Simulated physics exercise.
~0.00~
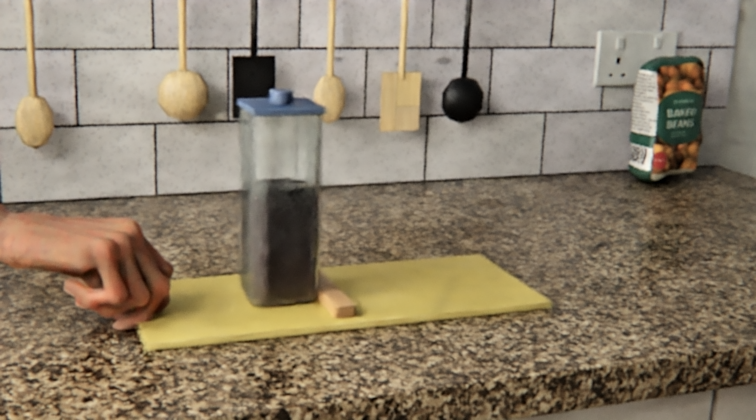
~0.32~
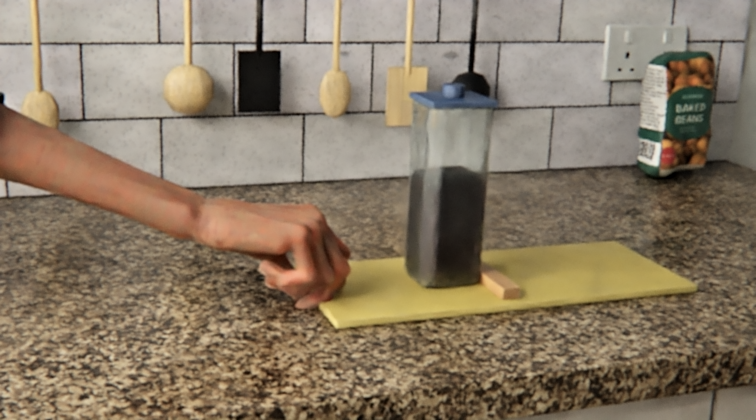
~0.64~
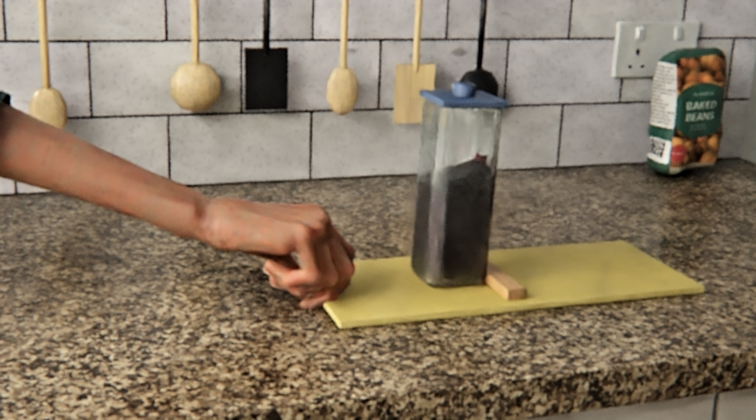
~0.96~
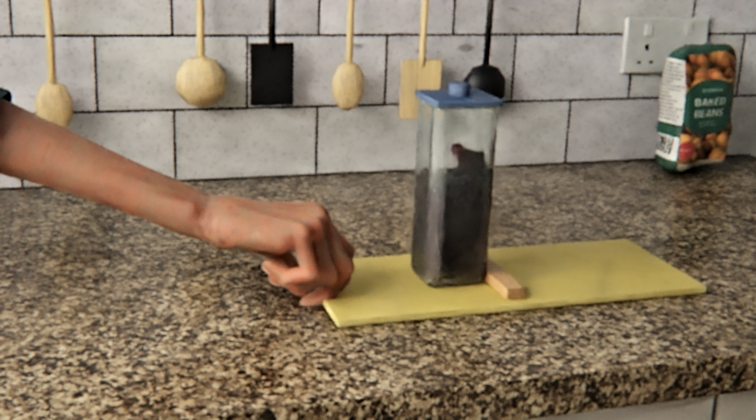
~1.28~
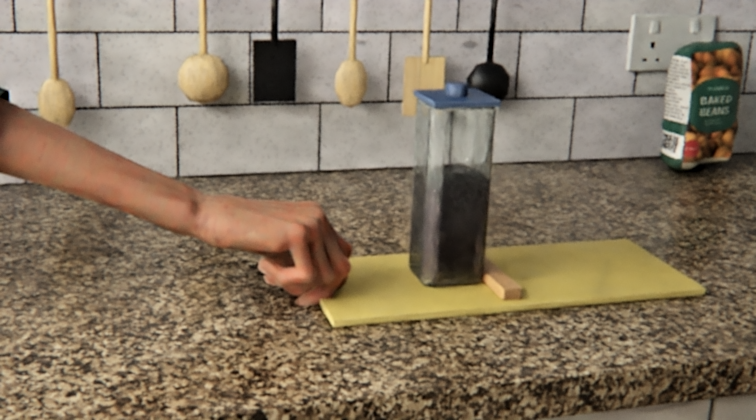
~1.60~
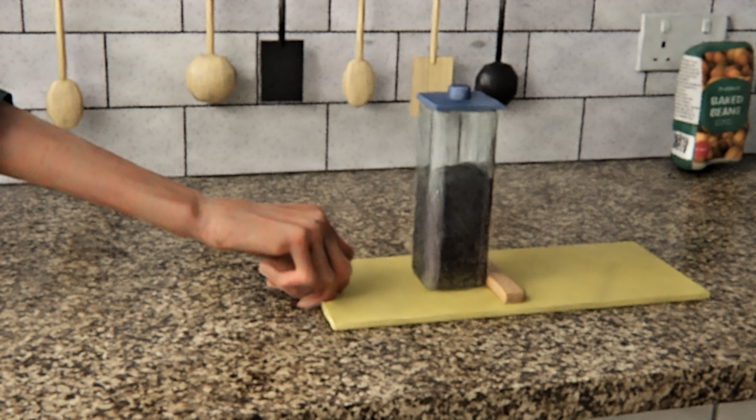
A hand slides a yellow board right and stops, and the capped container stays upright.
